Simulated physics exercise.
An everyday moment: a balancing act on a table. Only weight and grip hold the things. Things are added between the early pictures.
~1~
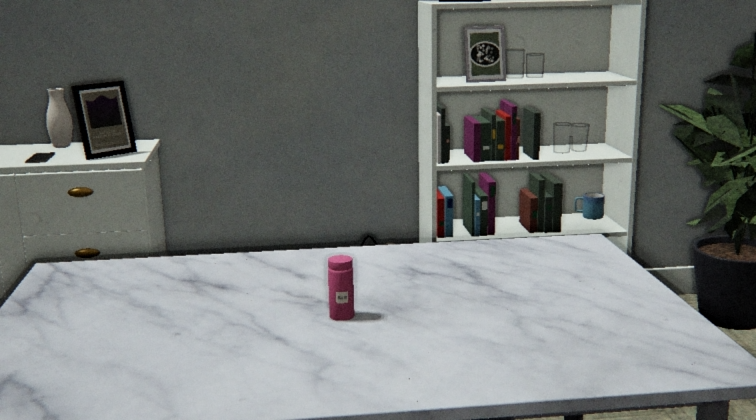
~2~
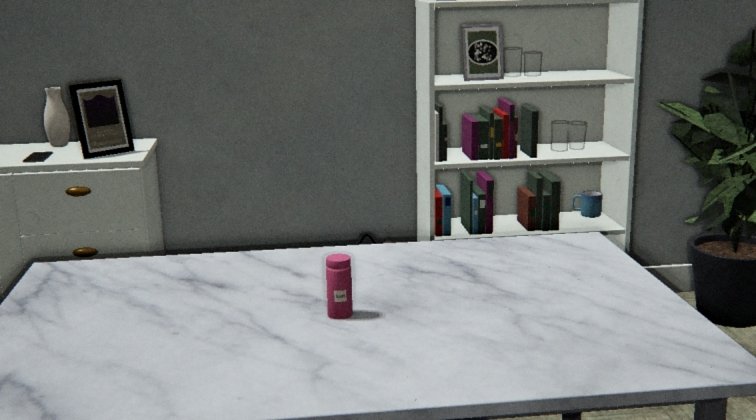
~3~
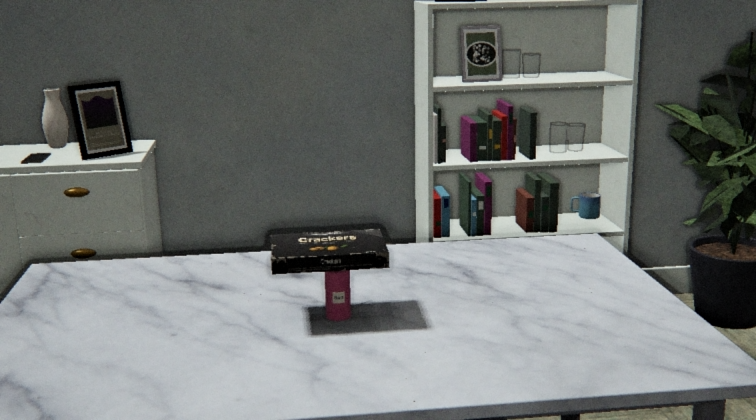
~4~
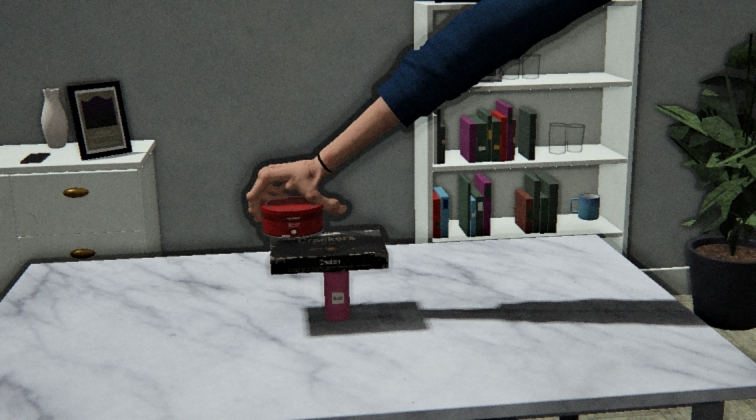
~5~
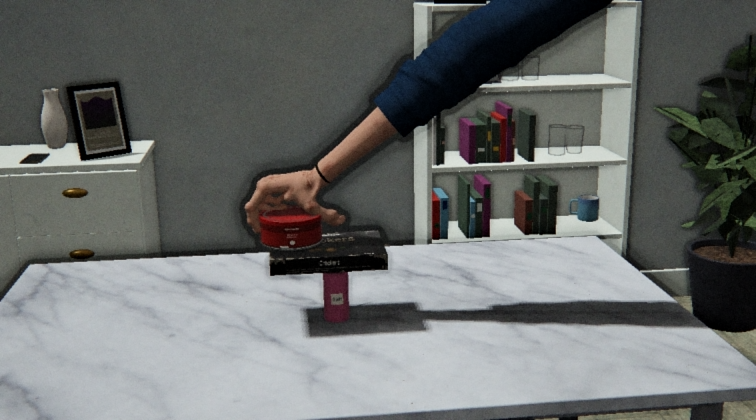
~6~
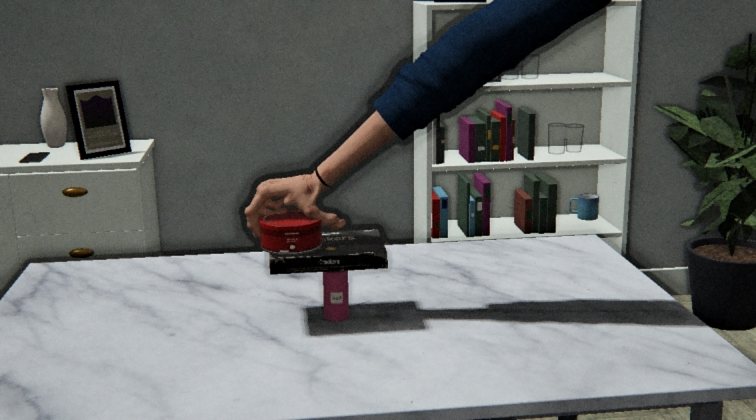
In the video, a pink shaker stands on a marble table, then a dark crackers box appears balanced on top of it. A hand lowers a red tub onto the box's left side and keeps holding it.
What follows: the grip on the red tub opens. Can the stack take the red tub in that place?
In the end the stack gives way.
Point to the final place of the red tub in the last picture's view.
Around (213, 314).
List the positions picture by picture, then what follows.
The last thing is not in view yet; pink shaker (341, 288), in the first frame.
The last thing is not in view yet; pink shaker (339, 286), in the second frame.
The last thing is not in view yet; pink shaker (338, 288), in the third frame.
Coming down; red tub (293, 217); pink shaker (337, 288), in the fourth frame.
Coming down; red tub (291, 228); pink shaker (336, 289), in the fifth frame.
Set down, still held; red tub (291, 231); pink shaker (336, 288), in the sixth frame.
Then, 0.40 s later than the last frame, red tub now fallen; black packet tilted by 64°.
Then, 0.50 s later than the last frame, black packet on its side.
Then, 0.80 s later than the last frame, black packet now fallen.
Then, 1.00 s later than the last frame, things are still on the move.
When it is over, fallen, red tub and black packet; pink shaker as before. End places, in pixels of the last picture, red tub near (213, 314). The stack loses its balance.
